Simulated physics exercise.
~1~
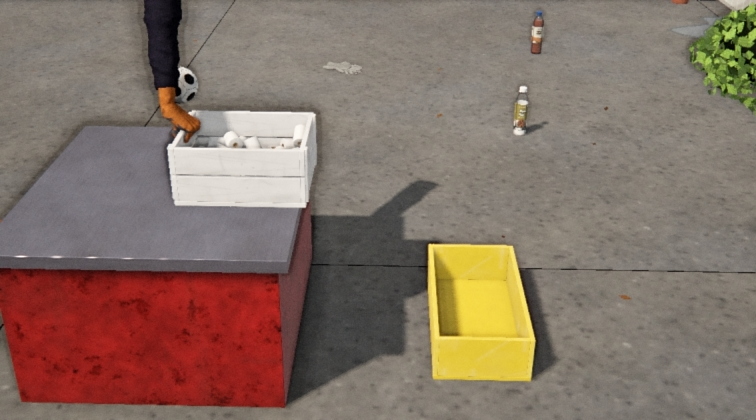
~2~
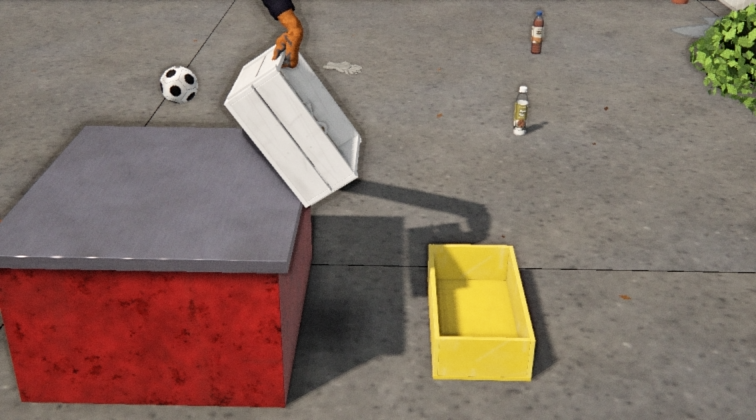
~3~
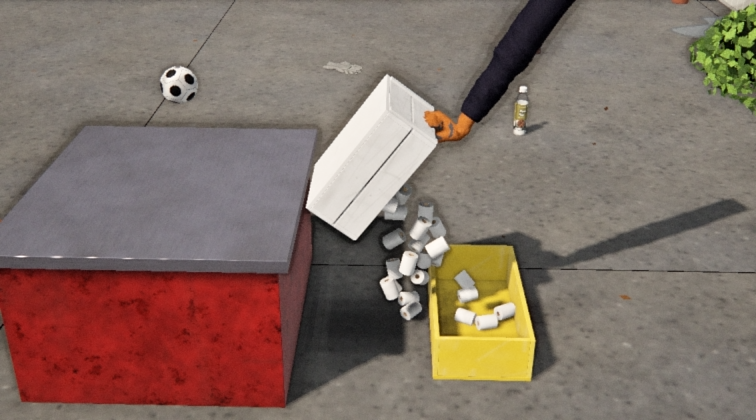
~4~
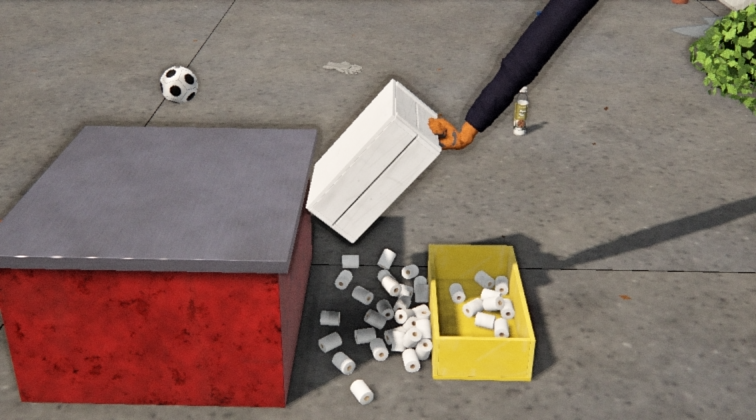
At the start, a gloved hand holds the edge of a white crate filled with small white rolls on a grey-topped red bench, with a yellow tub on the ground to the right. The hand lifts one end and tips the crate over the bench's right edge. With the arm now reaching from the upper right, the crate turns nearly upside down and the rolls tumble out. Some drop into the tub while others fall short of it. By the end, a smaller share lies in the tub, and most are scattered on the ground between it and the bench.
